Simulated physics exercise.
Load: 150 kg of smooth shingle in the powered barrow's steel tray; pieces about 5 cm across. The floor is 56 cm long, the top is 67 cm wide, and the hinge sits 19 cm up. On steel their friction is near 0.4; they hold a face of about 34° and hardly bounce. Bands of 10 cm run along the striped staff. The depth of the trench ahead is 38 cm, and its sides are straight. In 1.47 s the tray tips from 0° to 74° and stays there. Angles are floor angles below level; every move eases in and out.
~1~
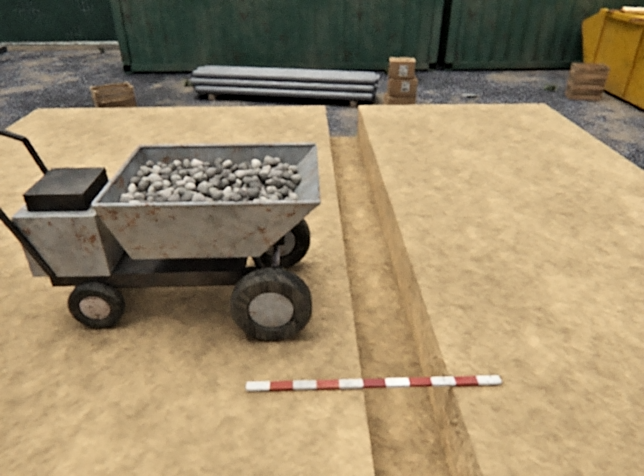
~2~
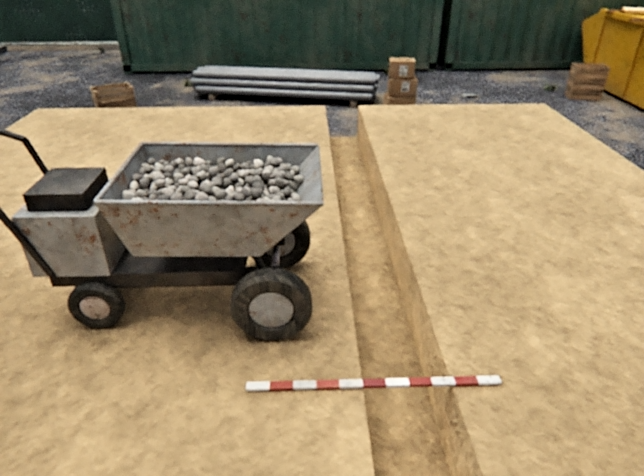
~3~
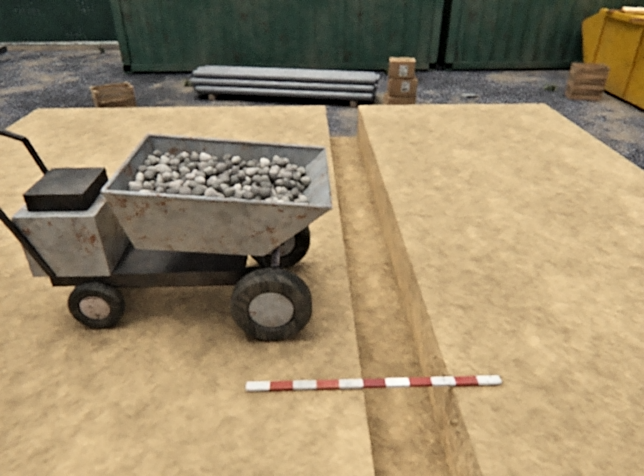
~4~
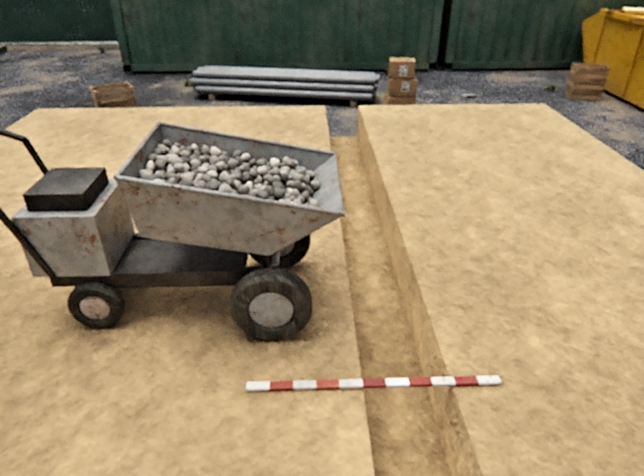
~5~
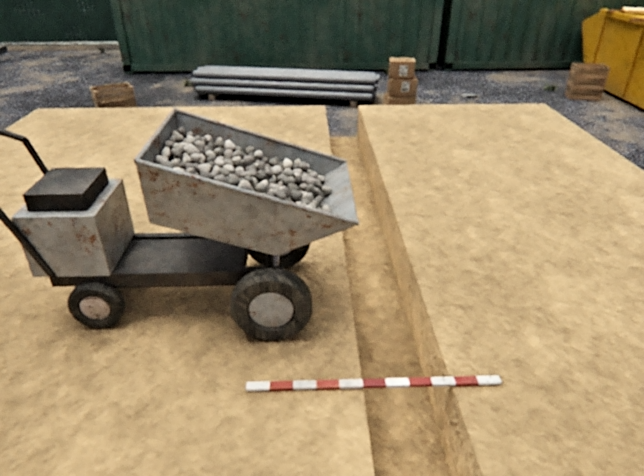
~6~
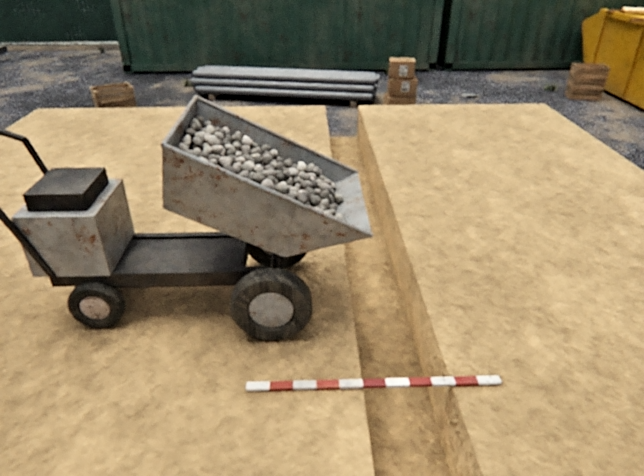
A small grey dumper with black wheels and a tray of rounded grey stones stands at left on sandy ground, seen from slightly above by a still camera. A narrow straight trench runs beside it, a red-and-white staff lies across the trench in front, and grey pipes, boxes and green containers sit behind. The tray tilts smoothly toward the right, its back rising while the stones tilt with it.
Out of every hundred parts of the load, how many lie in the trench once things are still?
Around 55 out of 100.
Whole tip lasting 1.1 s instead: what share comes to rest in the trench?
Something close to 50 per cent.
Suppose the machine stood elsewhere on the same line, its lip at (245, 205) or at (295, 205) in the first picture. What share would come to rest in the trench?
Roughly 95 percent for the first, and 90 percent for the second.
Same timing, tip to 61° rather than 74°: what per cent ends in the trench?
I'd guess some 55 in a hundred.
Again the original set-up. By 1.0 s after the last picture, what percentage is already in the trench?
By that moment, roughly 35 per cent of the load.
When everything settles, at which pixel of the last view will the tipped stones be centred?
The stones end up centred near (414, 331).
Then, 0.5 s after the last picture the floor is at 62°, 98 % in the tray, 2 % in the trench; the foremost stones are at (416, 271).
Then, 1.0 s after the last picture the floor is at 74°, 27 % in the tray, 36 % in the trench, 37 % past the trench; the foremost stones are at (527, 285).
Then, 1.3 s after the last picture the floor is at 74°, 4 % in the tray, 51 % in the trench, 45 % past the trench; the foremost stones are at (584, 272).
Then, 3.3 s after the last picture the floor is at 74°, 0 % in the tray, 55 % in the trench, 45 % past the trench; the foremost stones are at (617, 268).
